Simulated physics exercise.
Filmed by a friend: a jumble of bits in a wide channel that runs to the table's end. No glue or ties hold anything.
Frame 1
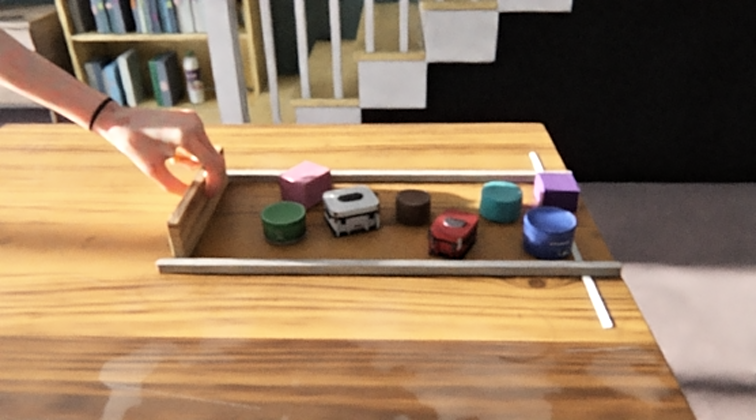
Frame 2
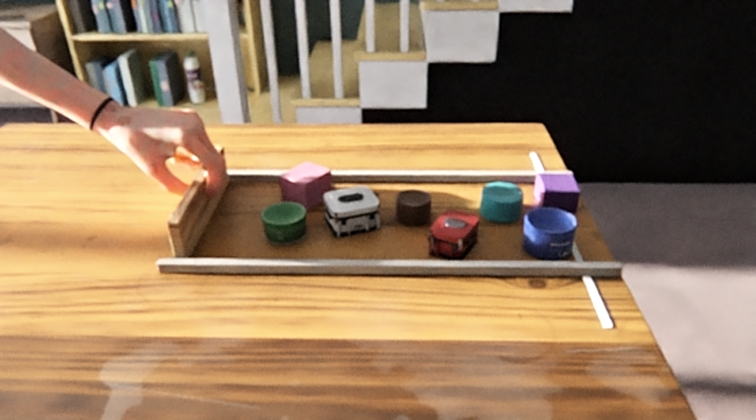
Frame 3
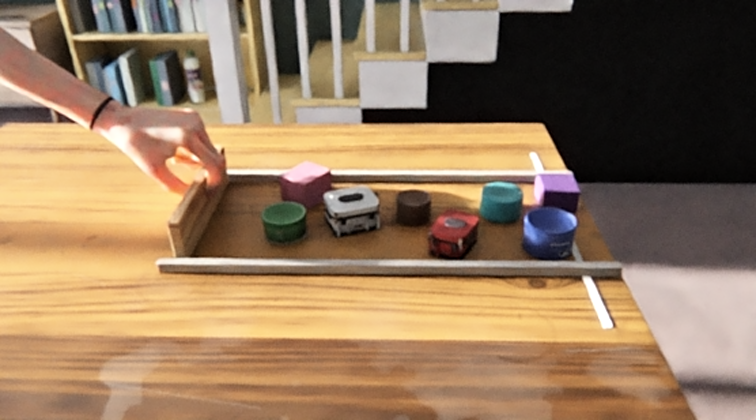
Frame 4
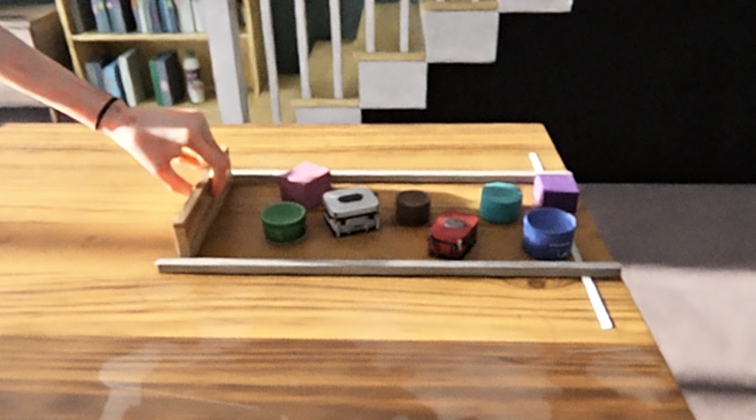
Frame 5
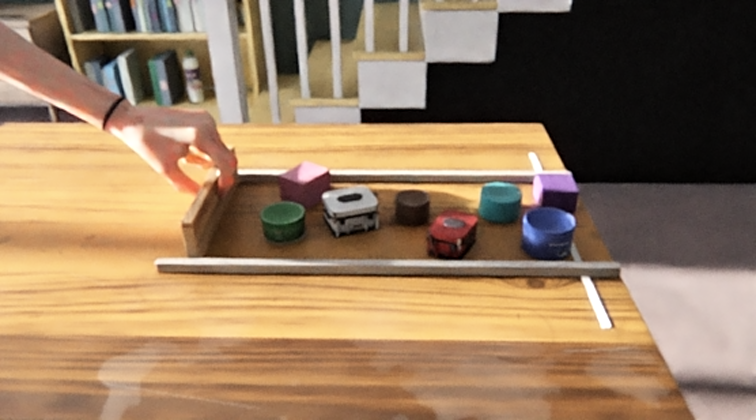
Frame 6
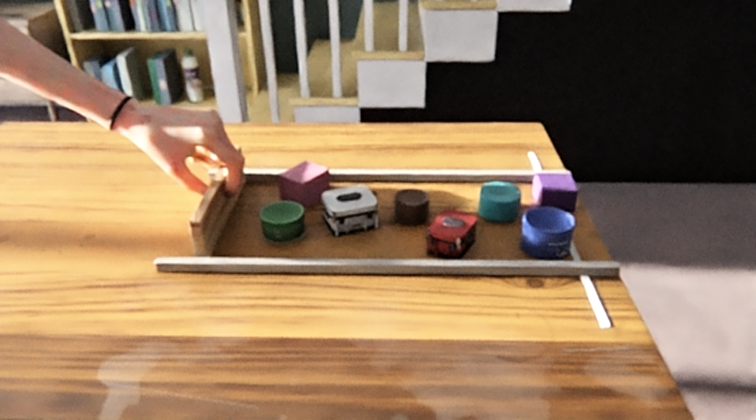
A hand slides a wooden board slightly right along a channel toward several small colourful objects.
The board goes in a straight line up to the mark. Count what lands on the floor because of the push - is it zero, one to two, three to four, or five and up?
The count is five and up.
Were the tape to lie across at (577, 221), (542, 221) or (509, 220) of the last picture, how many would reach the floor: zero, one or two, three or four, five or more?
One after another: At least five, more than four, one or two.
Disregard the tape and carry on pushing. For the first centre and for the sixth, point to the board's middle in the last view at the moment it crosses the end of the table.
I'd say close to (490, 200), then close to (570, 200).
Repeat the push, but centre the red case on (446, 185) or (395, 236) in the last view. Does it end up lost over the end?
First place, it is gone; second place, it is safe.
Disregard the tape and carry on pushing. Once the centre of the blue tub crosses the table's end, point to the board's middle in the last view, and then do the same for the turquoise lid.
Near (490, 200), then near (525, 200).
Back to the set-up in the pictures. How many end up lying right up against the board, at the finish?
3 end up touching it.
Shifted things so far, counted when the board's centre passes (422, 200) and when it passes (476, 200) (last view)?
The first number is 6, the next one 8.
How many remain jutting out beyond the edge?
Expected count: 3.
Early on, none off yet; purple block at rest near (555, 192); blue tub at rest near (547, 233); turquoise lid at rest near (500, 202).
A while later, none off yet; purple block travelled about its own width near (585, 189); blue tub travelled about its own width near (620, 237); turquoise lid travelled about its own width near (565, 206).
Finally, the number that fall off is five or more; lost, brown lid, red case, turquoise lid, blue tub and purple block.
